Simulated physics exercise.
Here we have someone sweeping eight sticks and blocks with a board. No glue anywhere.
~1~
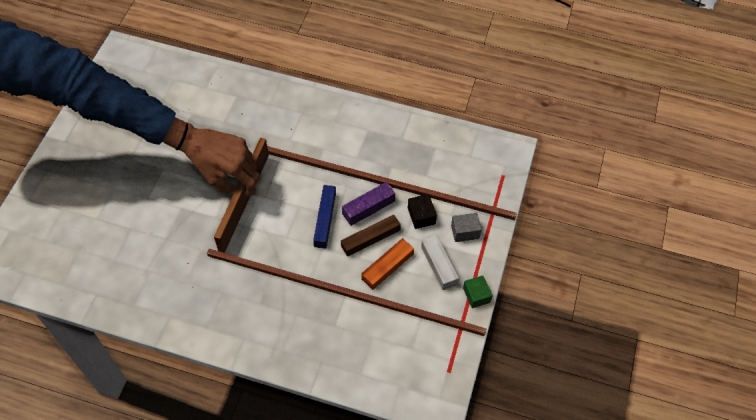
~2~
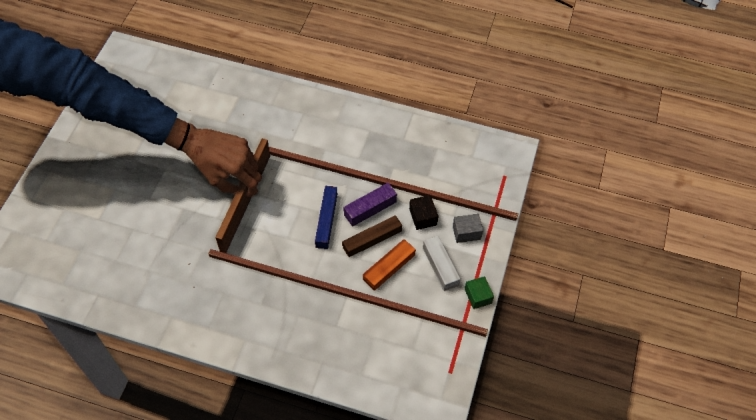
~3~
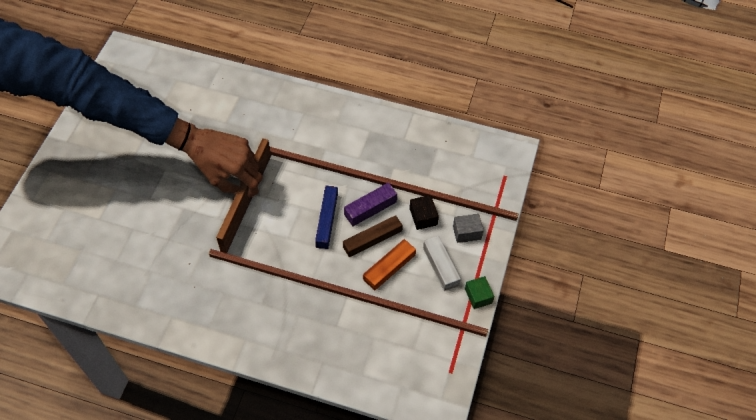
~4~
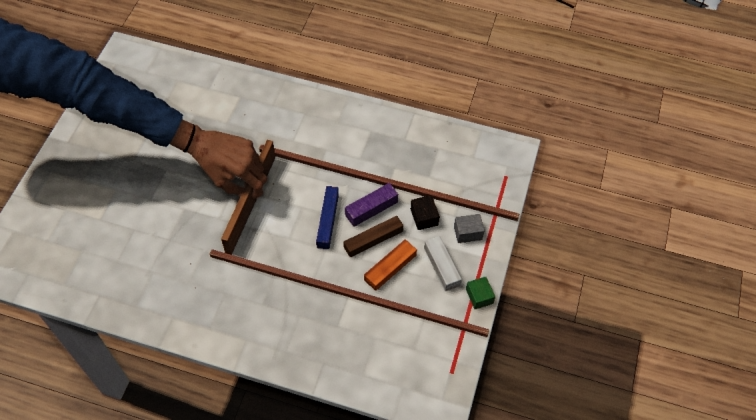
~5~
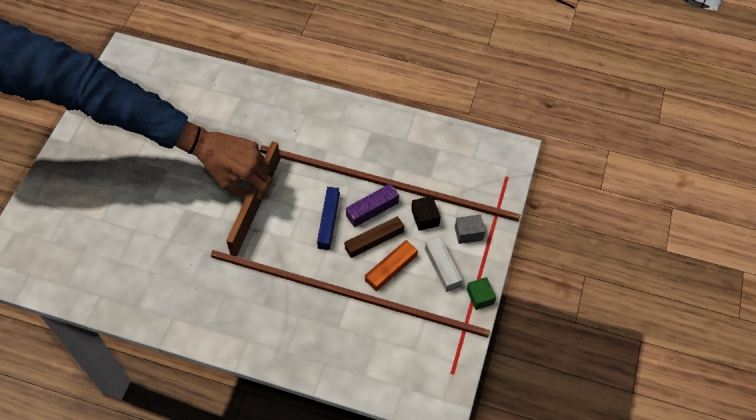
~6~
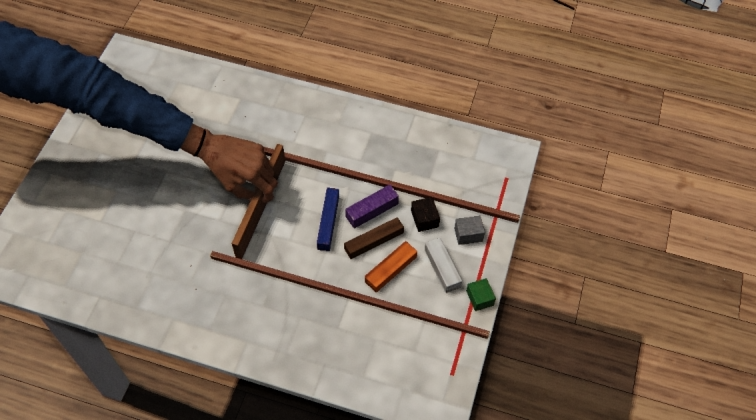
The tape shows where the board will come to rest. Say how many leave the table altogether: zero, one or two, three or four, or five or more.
Here the number that fall off is five or more.
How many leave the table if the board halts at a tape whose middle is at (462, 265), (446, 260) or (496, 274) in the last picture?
It would be 3, 3 and 7.
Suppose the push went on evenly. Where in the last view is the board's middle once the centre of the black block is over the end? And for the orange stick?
Its middle is around (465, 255) and around (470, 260).
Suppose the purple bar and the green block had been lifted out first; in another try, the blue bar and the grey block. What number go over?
The counts: 3 and 3.
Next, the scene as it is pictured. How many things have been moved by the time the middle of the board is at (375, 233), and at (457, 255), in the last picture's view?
By then 5, and 8.
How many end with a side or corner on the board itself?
It touches 1.
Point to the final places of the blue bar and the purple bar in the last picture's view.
The blue bar at (489, 264), the purple bar at (511, 241).
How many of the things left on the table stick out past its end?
It comes to 1.
Soon after, none off yet; green block at rest near (481, 295); grey block at rest near (469, 230); white stick at rest near (443, 265).
After that, none off yet; green block at rest near (481, 295); grey block at rest near (469, 230); white stick moving near (446, 268).
And then, none off yet; green block on its side near (512, 319); grey block displaced well along near (516, 245); white stick displaced about its own width near (502, 286).
In the end, the number that fall off is five or more; gone, brown stick, orange stick, black block, white stick, grey block and green block.
